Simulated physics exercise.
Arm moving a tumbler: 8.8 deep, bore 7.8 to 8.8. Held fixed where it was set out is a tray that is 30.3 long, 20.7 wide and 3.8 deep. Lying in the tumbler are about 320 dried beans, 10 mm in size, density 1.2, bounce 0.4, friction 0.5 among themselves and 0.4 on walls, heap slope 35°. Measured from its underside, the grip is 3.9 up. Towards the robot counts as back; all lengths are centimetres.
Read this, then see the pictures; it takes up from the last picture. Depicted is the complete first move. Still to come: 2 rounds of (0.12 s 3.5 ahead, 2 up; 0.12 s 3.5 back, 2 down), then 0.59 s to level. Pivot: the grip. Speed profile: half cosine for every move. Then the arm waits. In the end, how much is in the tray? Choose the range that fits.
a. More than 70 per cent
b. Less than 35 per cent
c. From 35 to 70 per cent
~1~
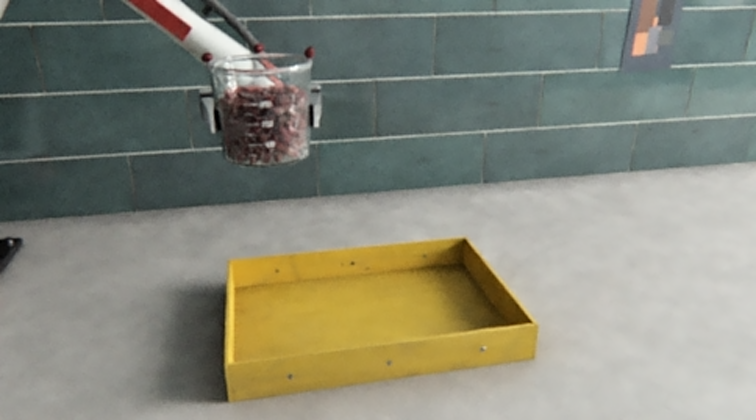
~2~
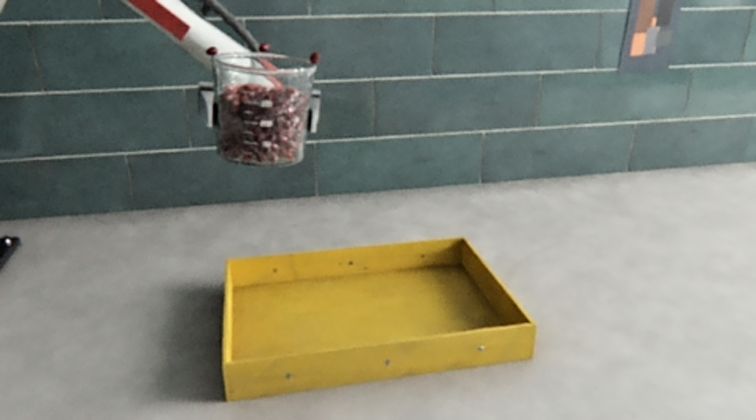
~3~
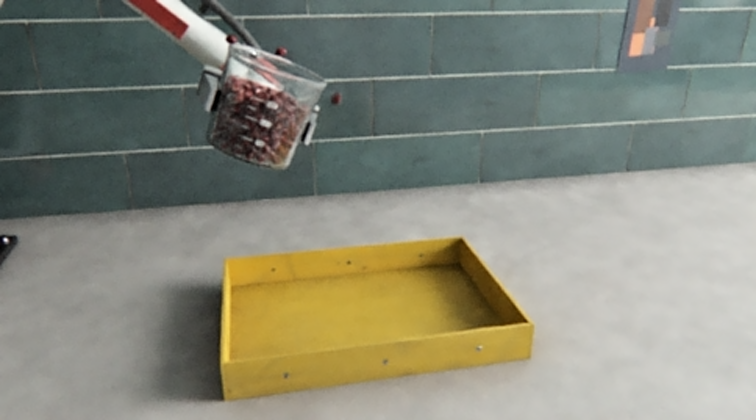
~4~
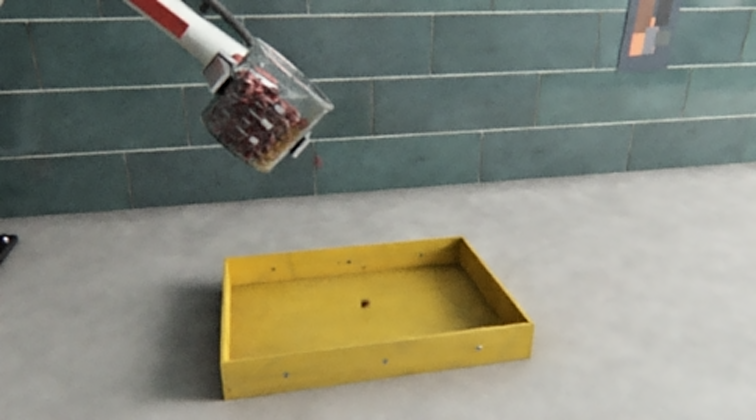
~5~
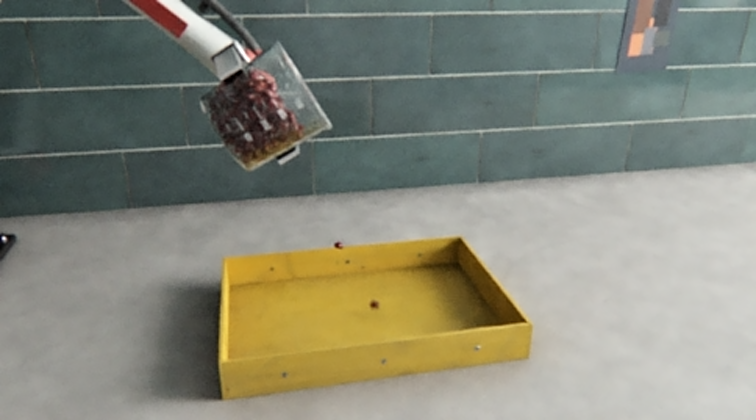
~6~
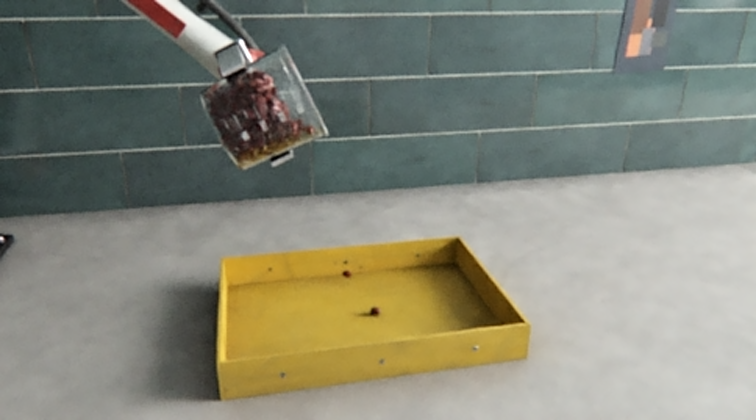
c.
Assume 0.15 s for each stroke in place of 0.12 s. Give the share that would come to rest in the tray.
Roughly 25 percent then.
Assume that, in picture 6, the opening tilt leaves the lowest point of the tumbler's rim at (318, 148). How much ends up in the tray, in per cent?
Estimate: About 85 per cent.
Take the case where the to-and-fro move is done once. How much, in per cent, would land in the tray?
In that case, some 25 per cent.
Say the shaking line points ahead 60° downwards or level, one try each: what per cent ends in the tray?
I'd say close to 5 percent for the first and close to 30 percent for the second.
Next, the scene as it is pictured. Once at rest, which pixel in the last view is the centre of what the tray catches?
Near (396, 311).
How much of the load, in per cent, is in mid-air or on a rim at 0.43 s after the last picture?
It amounts to roughly 6 in a hundred.
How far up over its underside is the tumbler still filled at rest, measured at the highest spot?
7.0 cm.
Then, 0.43 s on, tilted 66° forward, highest piece 27 above the table; 228 in the tumbler, 71 in the tray, 20 in flight or on a rim.
Then, 0.86 s on, tilted 19° forward, highest piece 28 above the table; 171 in the tumbler, 147 in the tray, 1 on the table or floor.
Then, 1.27 s on, level, highest piece 28 above the table; 171 in the tumbler, 147 in the tray, 1 on the table or floor.
Then, 2.32 s on, level, highest piece 28 above the table; 171 in the tumbler, 147 in the tray, 1 on the table or floor.
In the end, 171 in the tumbler, 147 in the tray, 1 on the table or floor. That is 46 % in the tray.
